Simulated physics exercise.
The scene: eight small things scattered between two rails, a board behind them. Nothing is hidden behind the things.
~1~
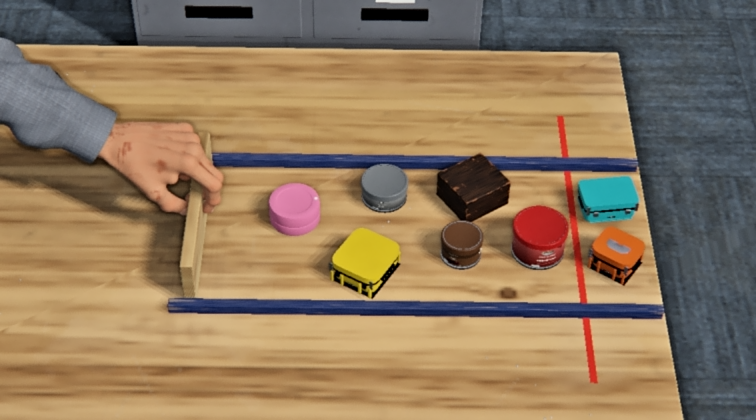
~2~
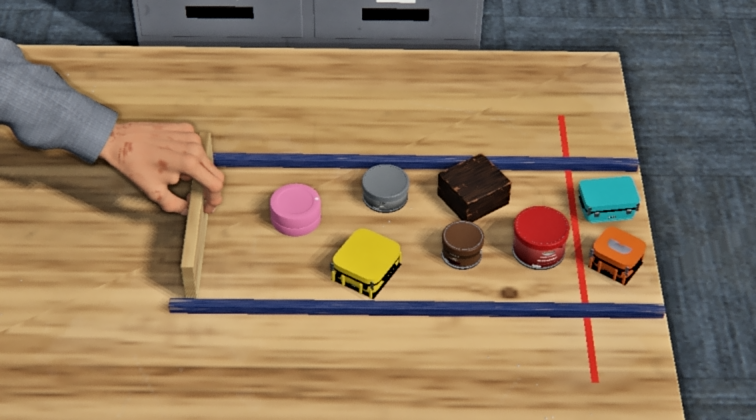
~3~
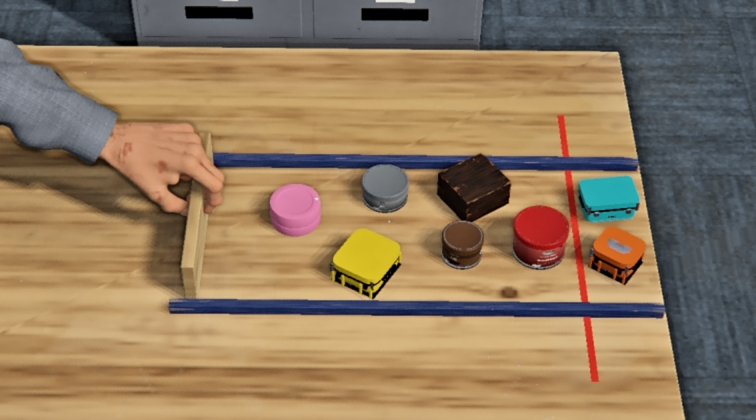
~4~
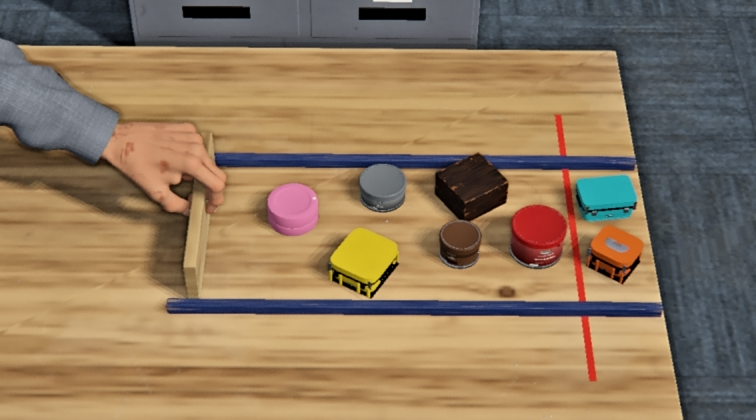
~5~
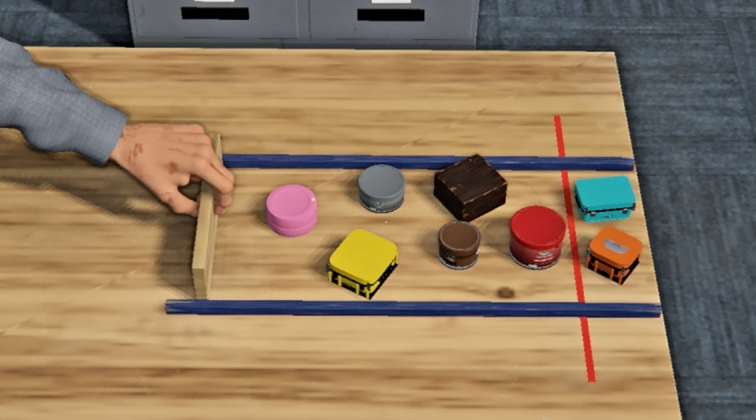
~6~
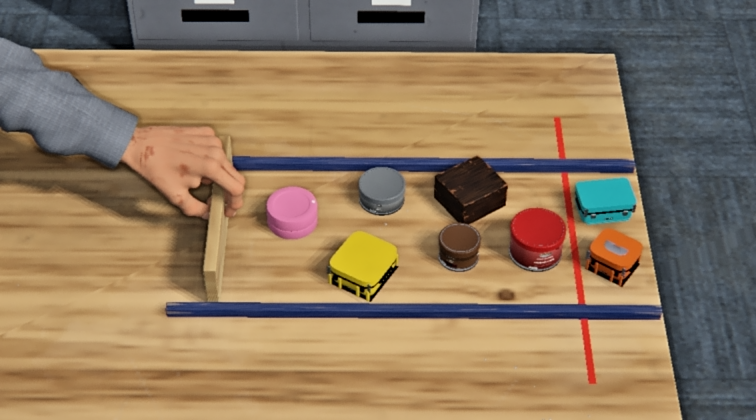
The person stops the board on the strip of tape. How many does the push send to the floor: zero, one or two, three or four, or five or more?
The number that fall off is three or four.
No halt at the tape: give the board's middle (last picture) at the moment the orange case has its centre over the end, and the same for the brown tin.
Near (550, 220) and (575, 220).
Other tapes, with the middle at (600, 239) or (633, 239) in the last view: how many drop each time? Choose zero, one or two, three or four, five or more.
For each place: At least five; five or more.
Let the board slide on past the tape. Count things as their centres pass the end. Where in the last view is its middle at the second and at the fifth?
About (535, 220), then (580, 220).
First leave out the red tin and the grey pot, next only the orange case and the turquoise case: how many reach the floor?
It would be 2 and 1.
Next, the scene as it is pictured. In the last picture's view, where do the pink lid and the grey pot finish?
First (597, 220), then (590, 181).
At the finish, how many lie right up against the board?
That makes 3.
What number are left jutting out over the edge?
The number is 2.
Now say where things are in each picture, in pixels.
Orange case (617, 256); turquoise case (607, 201); red tin (539, 238); board (197, 214); tape (576, 237), in the first frame.
Turquoise case (608, 201); yellow case (367, 263), in the second frame.
Red tin (540, 238); brown tin (462, 245), in the third frame.
Orange case (615, 254); board (200, 214), in the fourth frame.
Turquoise case (604, 200); pink lid (292, 211), in the fifth frame.
Orange case (614, 257); turquoise case (604, 202); red tin (537, 240); board (219, 218); tape (573, 239), in the sixth frame.
A little later, none off yet; orange case at rest near (614, 257); turquoise case at rest near (604, 202); red tin at rest near (537, 240).
Next, none off yet; orange case moving near (626, 260); turquoise case at rest near (604, 202); red tin shifted about its own width near (583, 236).
When it is over, the number that fall off is three or four; down, red tin, turquoise case and orange case.
